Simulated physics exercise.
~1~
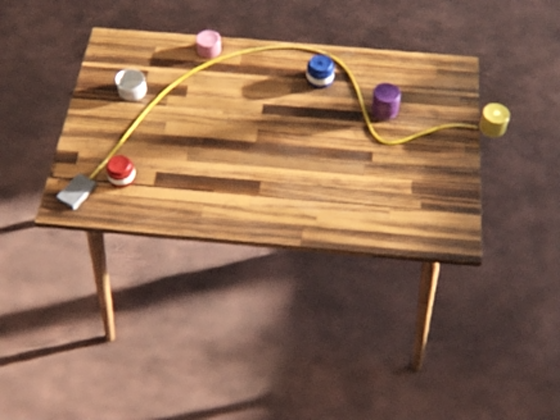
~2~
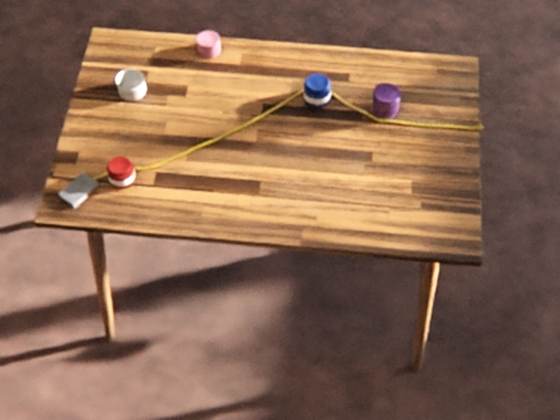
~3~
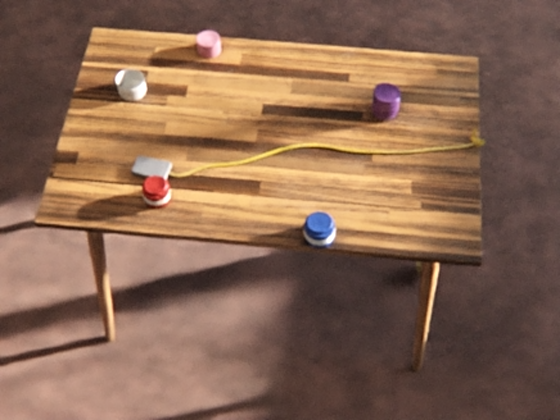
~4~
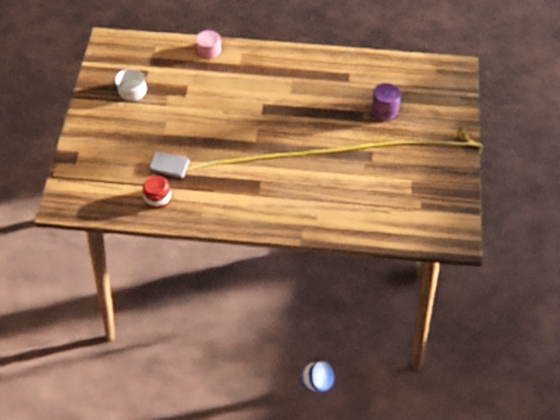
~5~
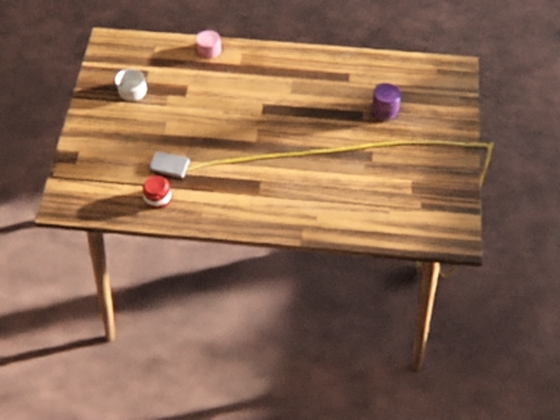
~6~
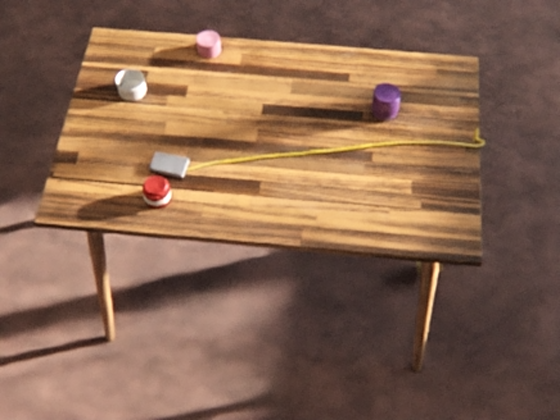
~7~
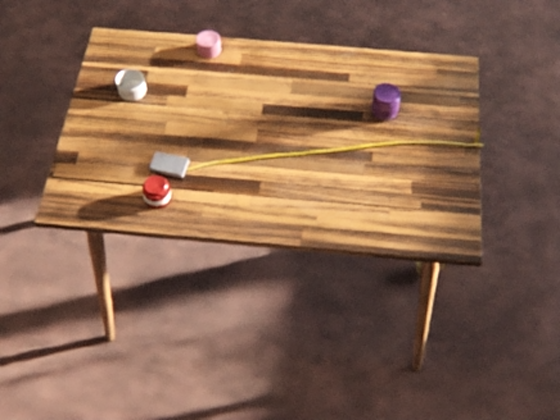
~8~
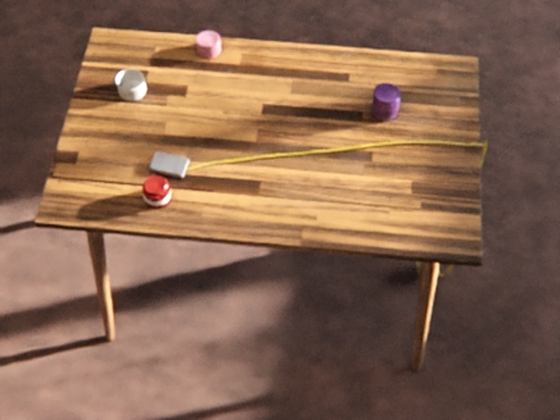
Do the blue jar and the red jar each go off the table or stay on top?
The blue jar goes over the front edge of the table, while the red jar shifts a little and stays on top.
